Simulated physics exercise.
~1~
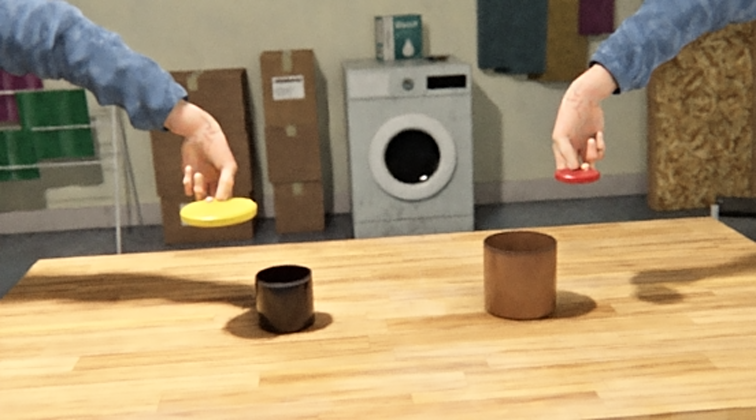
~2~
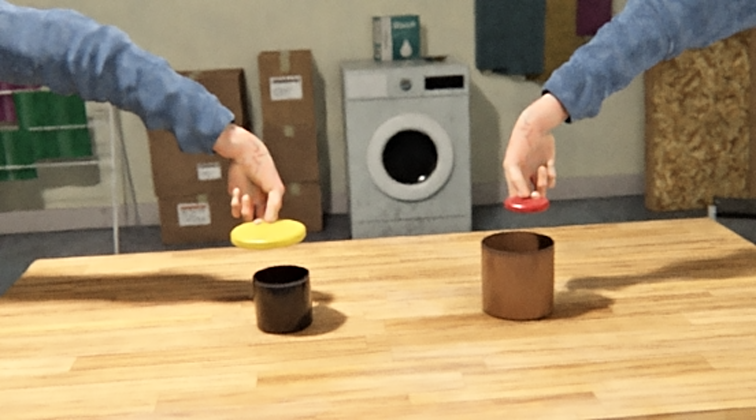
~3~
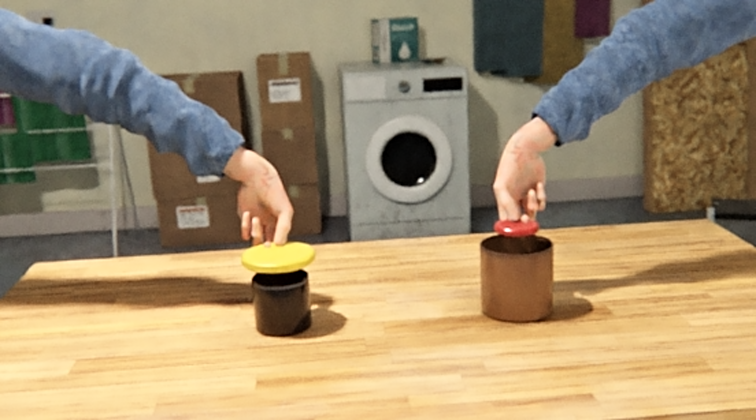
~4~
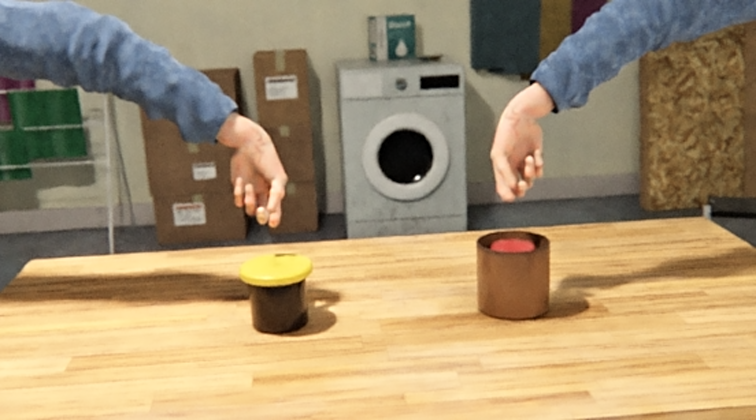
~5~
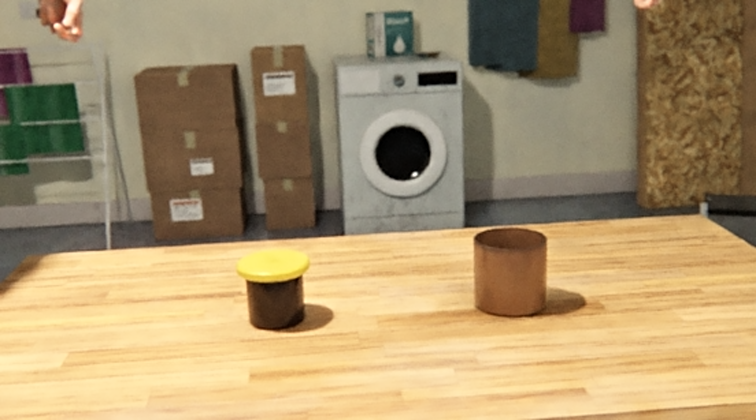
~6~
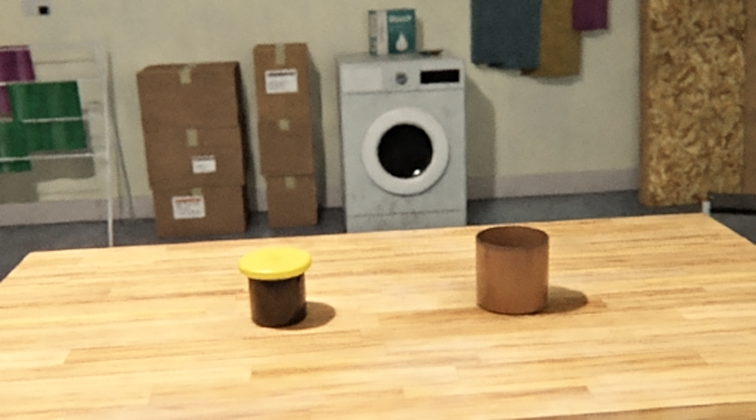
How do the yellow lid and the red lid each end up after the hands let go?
The yellow lid rests on top of the black mug and covers its opening. The red lid drops inside the brown mug, which stays uncovered.
